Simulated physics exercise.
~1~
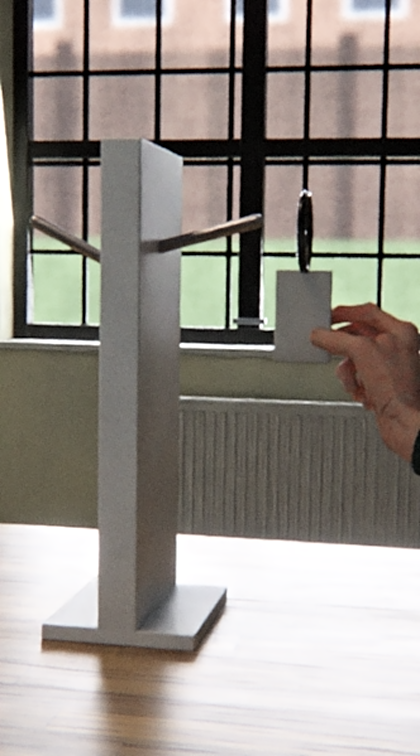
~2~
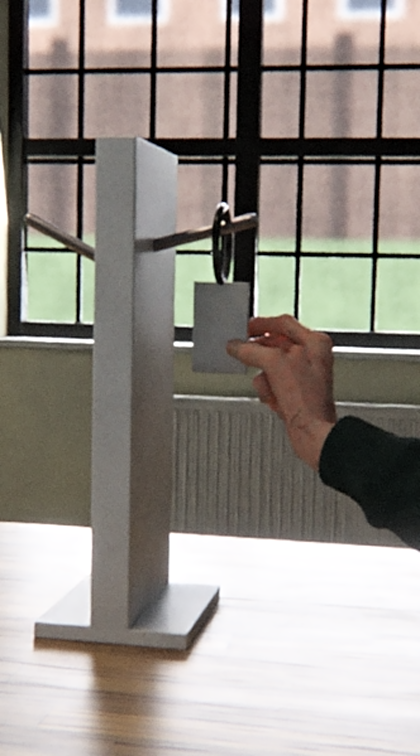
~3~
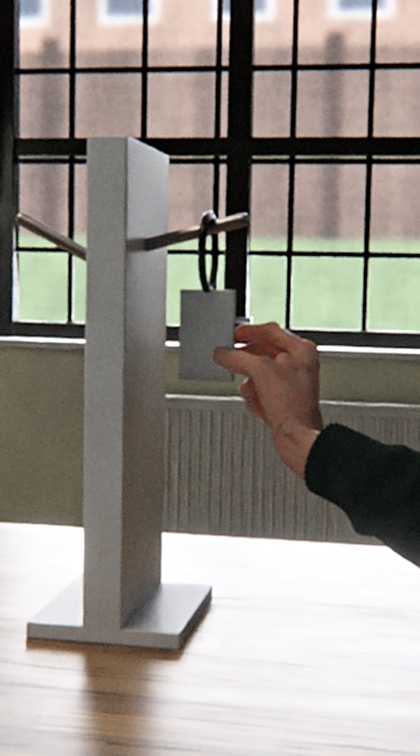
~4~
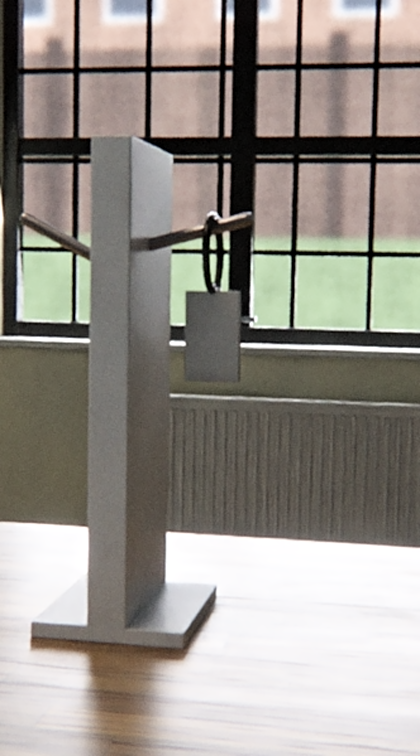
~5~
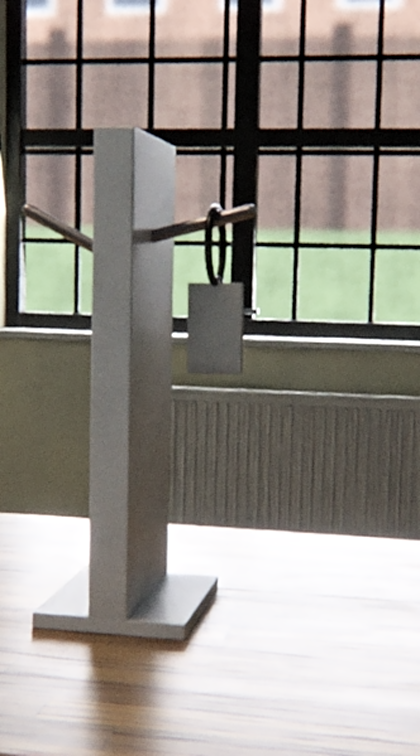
A hand hooks a pale tag's dark ring over a peg and withdraws, leaving it hanging.
